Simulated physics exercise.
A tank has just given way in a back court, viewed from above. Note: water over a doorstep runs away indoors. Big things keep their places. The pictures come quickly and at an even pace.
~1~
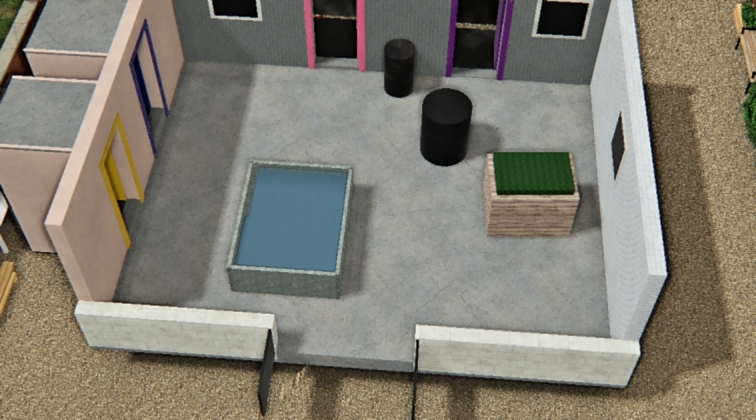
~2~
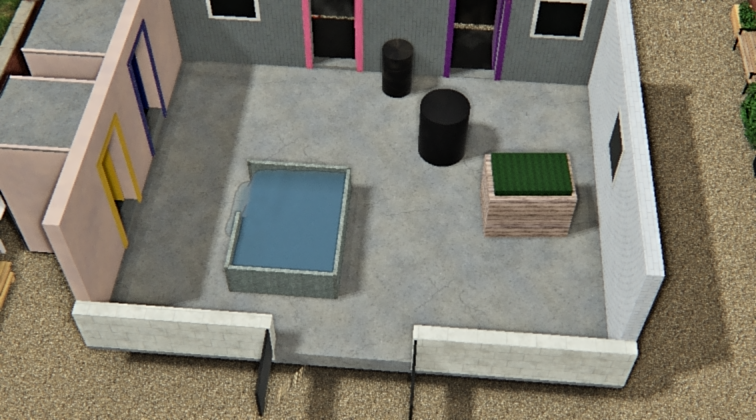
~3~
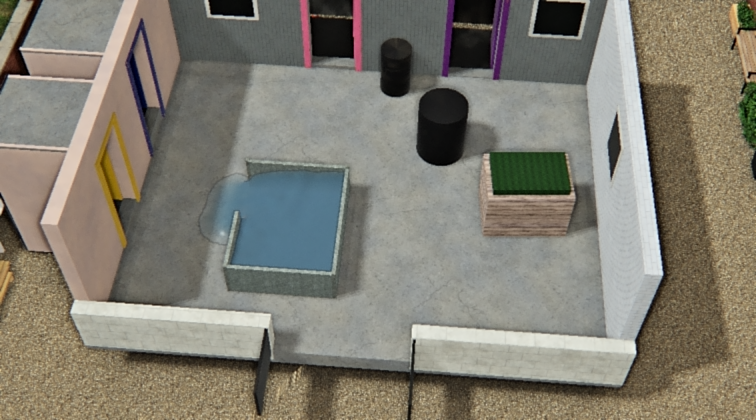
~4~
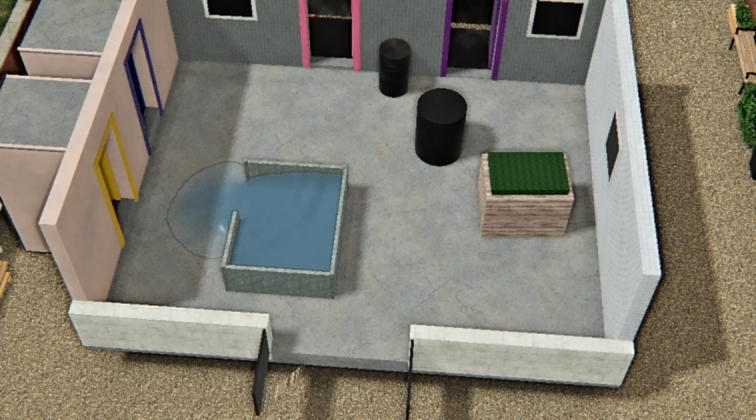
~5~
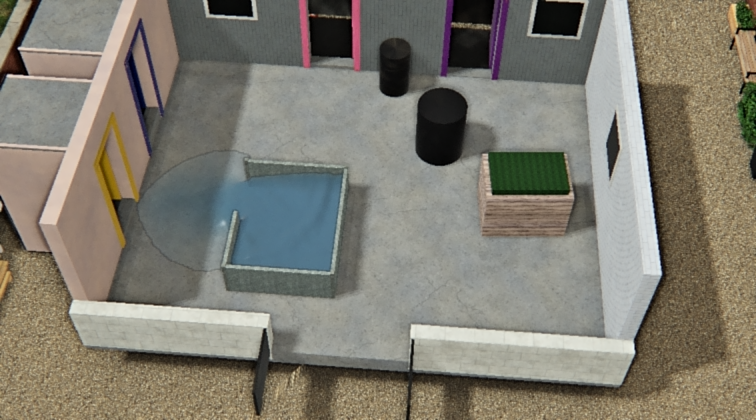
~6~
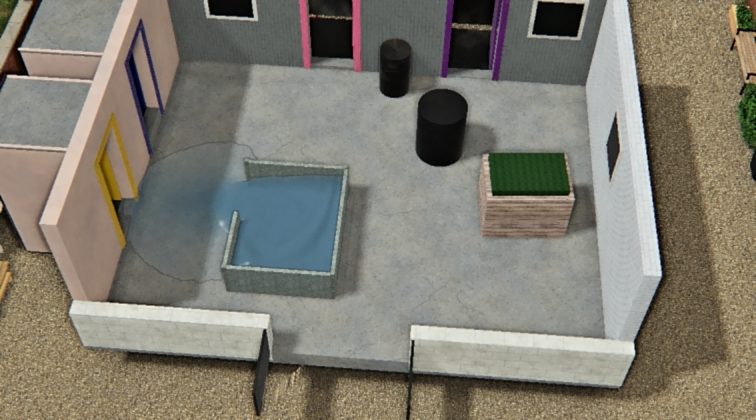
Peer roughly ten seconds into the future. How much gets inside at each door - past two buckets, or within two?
One by one: The purple door ends up within two buckets; the blue door ends up within two buckets; the pink door ends up within two buckets; the yellow door ends up over two buckets.
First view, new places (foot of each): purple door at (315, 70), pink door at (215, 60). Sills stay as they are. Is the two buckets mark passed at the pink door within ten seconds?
In that case pink gets flooded.
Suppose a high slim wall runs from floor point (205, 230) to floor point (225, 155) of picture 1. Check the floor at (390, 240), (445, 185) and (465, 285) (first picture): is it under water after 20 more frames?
Taking the points in turn, they are high and dry, high and dry and high and dry.
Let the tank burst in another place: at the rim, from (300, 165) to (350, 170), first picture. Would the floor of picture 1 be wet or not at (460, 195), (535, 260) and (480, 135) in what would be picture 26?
Spot one ends up deluged, spot two untouched by the spill, spot three untouched by the spill.
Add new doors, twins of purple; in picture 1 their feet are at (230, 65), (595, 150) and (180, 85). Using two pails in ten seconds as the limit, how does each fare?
The three doors, in turn: Is beyond it, is short of it, is beyond it.
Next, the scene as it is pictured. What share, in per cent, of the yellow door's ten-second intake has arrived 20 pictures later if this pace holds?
About 80 %.
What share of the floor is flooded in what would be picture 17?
It comes to roughly 20 in a hundred.
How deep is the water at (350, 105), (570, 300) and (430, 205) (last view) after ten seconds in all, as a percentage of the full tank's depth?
The depths come to near 10, 6 and 4 per cent respectively.
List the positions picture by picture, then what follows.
The first picture shows still water in the water tank at (293, 218).
In the second picture, the front is at a hidden place, out from the gap at (248, 205).
In the third picture, water pours out at (247, 205) and has run to (206, 230).
In the fourth picture, water pours out at (245, 205) and has run to (172, 220).
In the fifth picture, the front is at (142, 206), out from the gap at (246, 205).
In the sixth picture, water pours out at (246, 205) and has run to (126, 208).
A moment on, water covers 15 % of the floor; the purple door not reached, the blue door wet at the sill, nothing in, the pink door not reached, the yellow door over two buckets in.
Next, water covers 20 % of the floor; the purple door not reached, the blue door wet at the sill, nothing in, the pink door not reached, the yellow door far over two buckets in.
Then, water covers 30 % of the floor; the purple door not reached, the blue door wet at the sill, nothing in, the pink door wet at the sill, nothing in, the yellow door far over two buckets in.
Later, water covers 55 % of the floor; the purple door wet at the sill, nothing in, the blue door wet at the sill, nothing in, the pink door wet at the sill, nothing in, the yellow door far over two buckets in.
In the end, water covers 85 % of the floor; the purple door wet at the sill, nothing in, the blue door wet at the sill, nothing in, the pink door wet at the sill, nothing in, the yellow door far over two buckets in.
